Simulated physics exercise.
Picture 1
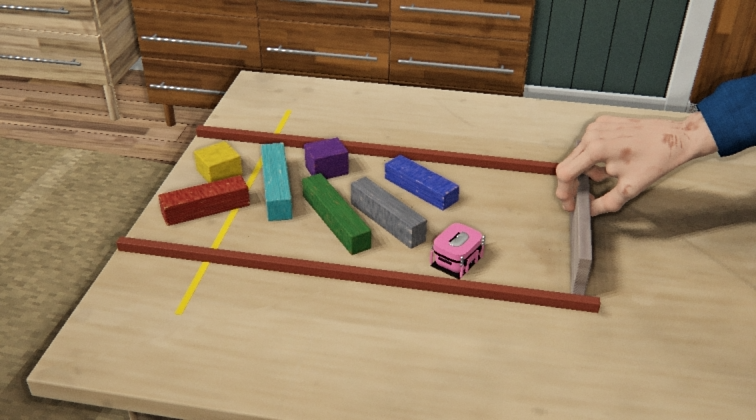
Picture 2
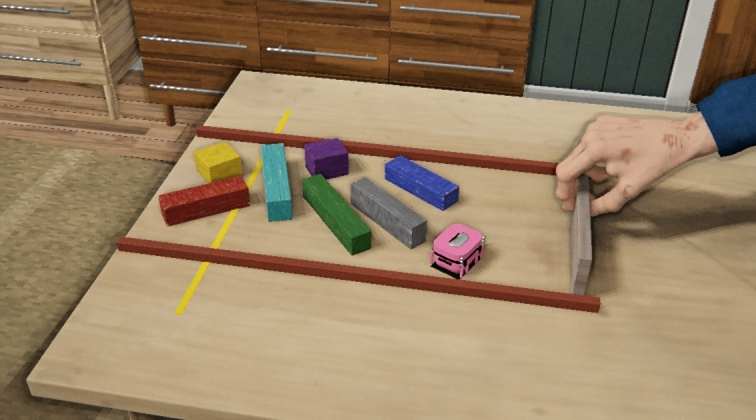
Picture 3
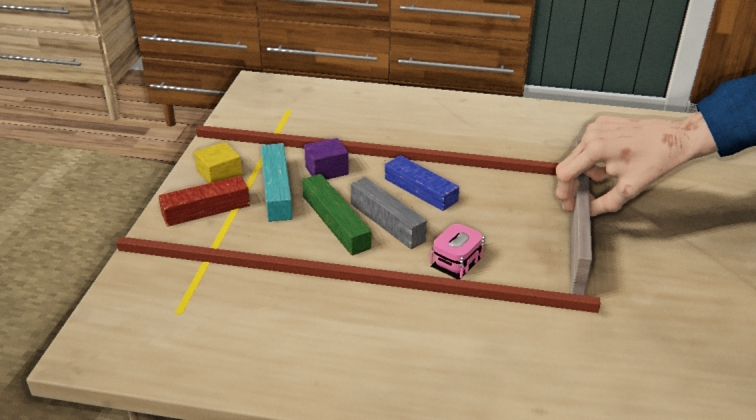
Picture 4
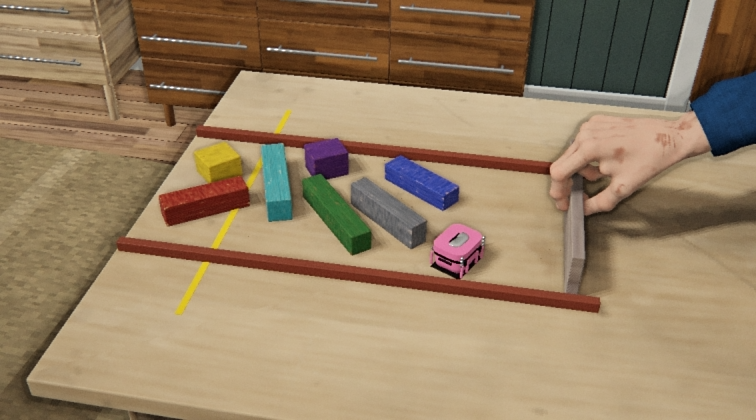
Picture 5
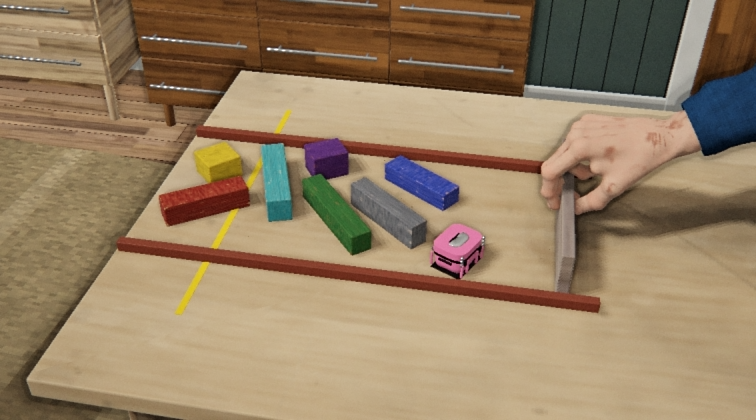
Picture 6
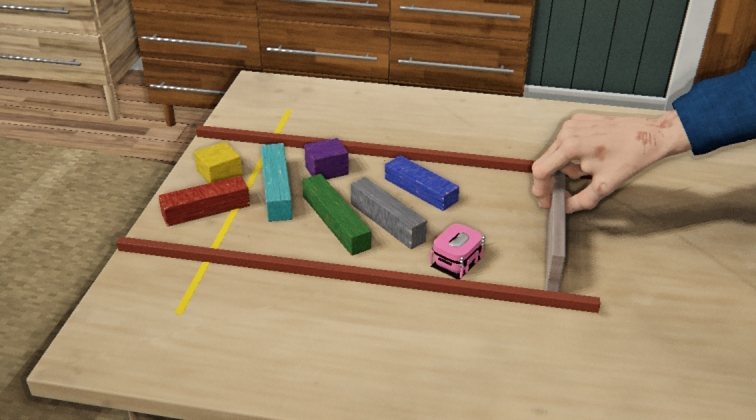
In this clip, coloured bars and blocks and a small pink object lie still between two red rails on a wooden table, while a hand at the right holds a grey board upright and slides it slightly left.
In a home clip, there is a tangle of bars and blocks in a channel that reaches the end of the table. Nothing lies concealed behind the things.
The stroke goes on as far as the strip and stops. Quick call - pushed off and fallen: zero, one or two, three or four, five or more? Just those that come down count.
Call: One or two.
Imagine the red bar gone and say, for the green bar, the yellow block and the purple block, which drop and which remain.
The green bar: Remains. The yellow block: Drops. The purple block: Remains.
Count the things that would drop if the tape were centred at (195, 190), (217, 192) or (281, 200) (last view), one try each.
Going through each try, you'd get 5, 3 and 0.
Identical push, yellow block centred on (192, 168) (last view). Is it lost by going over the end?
In that case it goes down.
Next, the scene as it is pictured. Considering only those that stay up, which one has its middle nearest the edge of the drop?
Turquoise bar.
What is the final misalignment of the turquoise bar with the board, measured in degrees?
The angle is about 5 degrees.
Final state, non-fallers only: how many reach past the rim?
The overhang total is 1.
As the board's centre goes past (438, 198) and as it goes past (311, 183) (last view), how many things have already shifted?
At the first spot the count is 3, and at the second it is 8.
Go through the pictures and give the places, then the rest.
In the first picture, yellow block (218, 164); red bar (205, 200); turquoise bar (276, 180); board (580, 214); tape (243, 195).
In the second picture, red bar (205, 200); blue bar (421, 183).
In the third picture, turquoise bar (276, 181); grey bar (388, 212).
In the fourth picture, yellow block (218, 164); purple block (327, 160).
In the fifth picture, red bar (205, 200); green bar (336, 213).
In the sixth picture, yellow block (218, 164); red bar (205, 200); turquoise bar (276, 181); board (556, 211); tape (243, 195).
A little later, none off yet; yellow block at rest near (218, 164); red bar at rest near (205, 200); turquoise bar at rest near (276, 181).
When it is over, the number that fall off is one or two; down, red bar and yellow block.
